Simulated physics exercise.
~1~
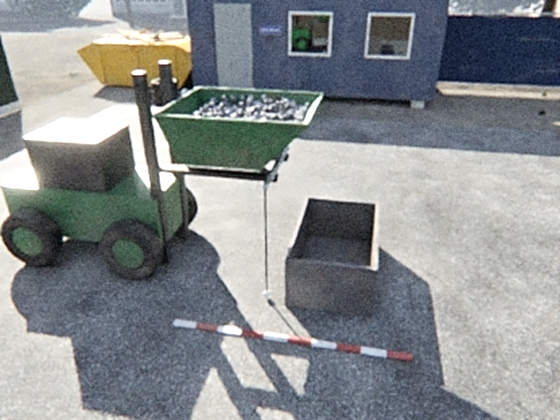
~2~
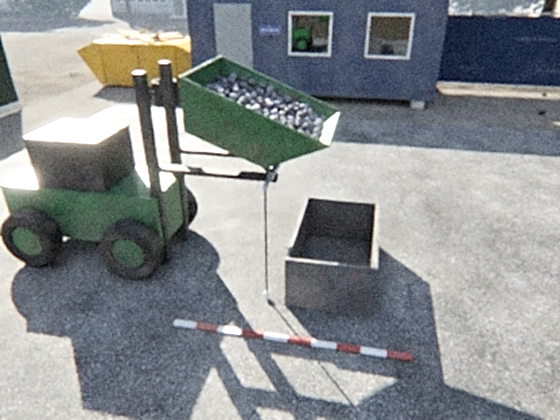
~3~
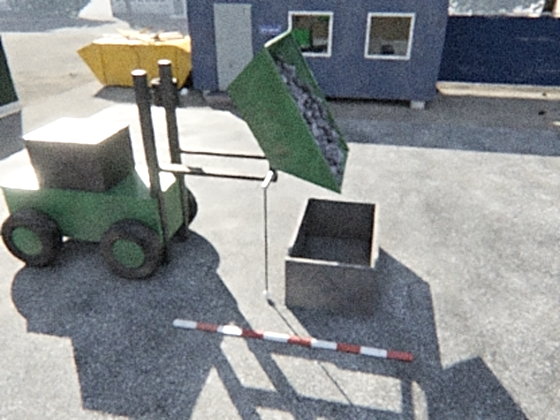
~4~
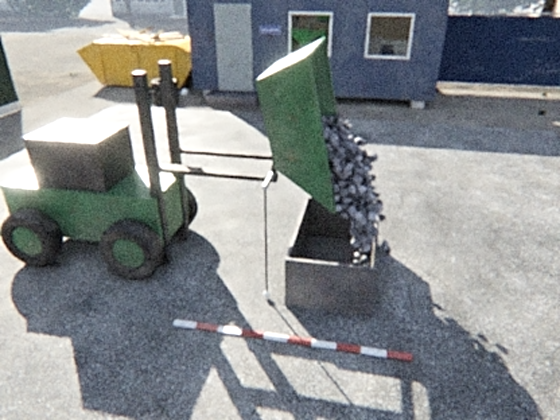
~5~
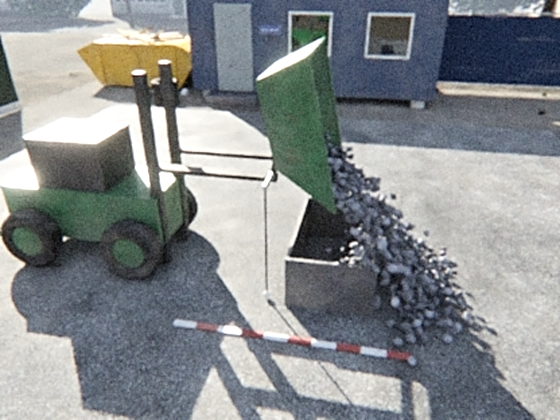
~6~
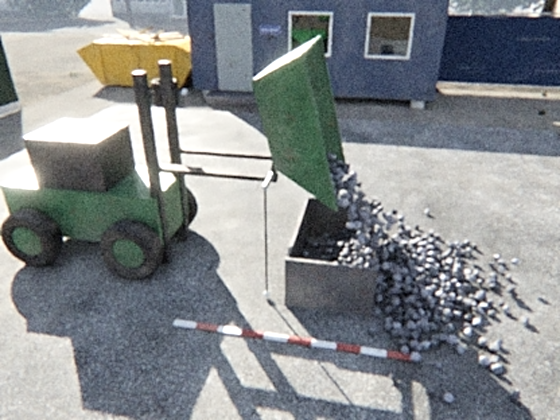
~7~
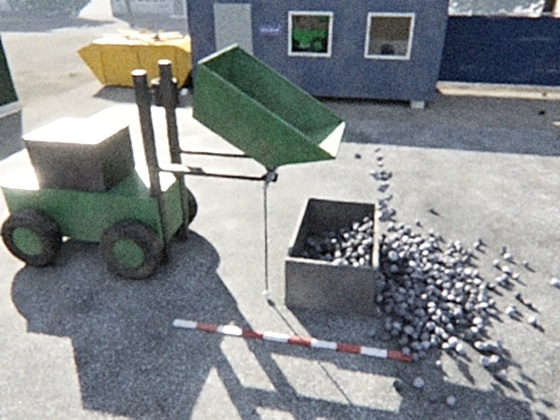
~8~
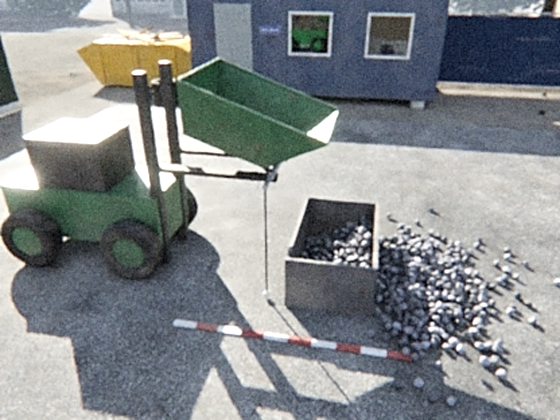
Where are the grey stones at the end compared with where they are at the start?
At the start the stones are heaped in the raised green skip, but at the end they lie lower and farther right, partly in the bin and partly scattered on the ground to its right.
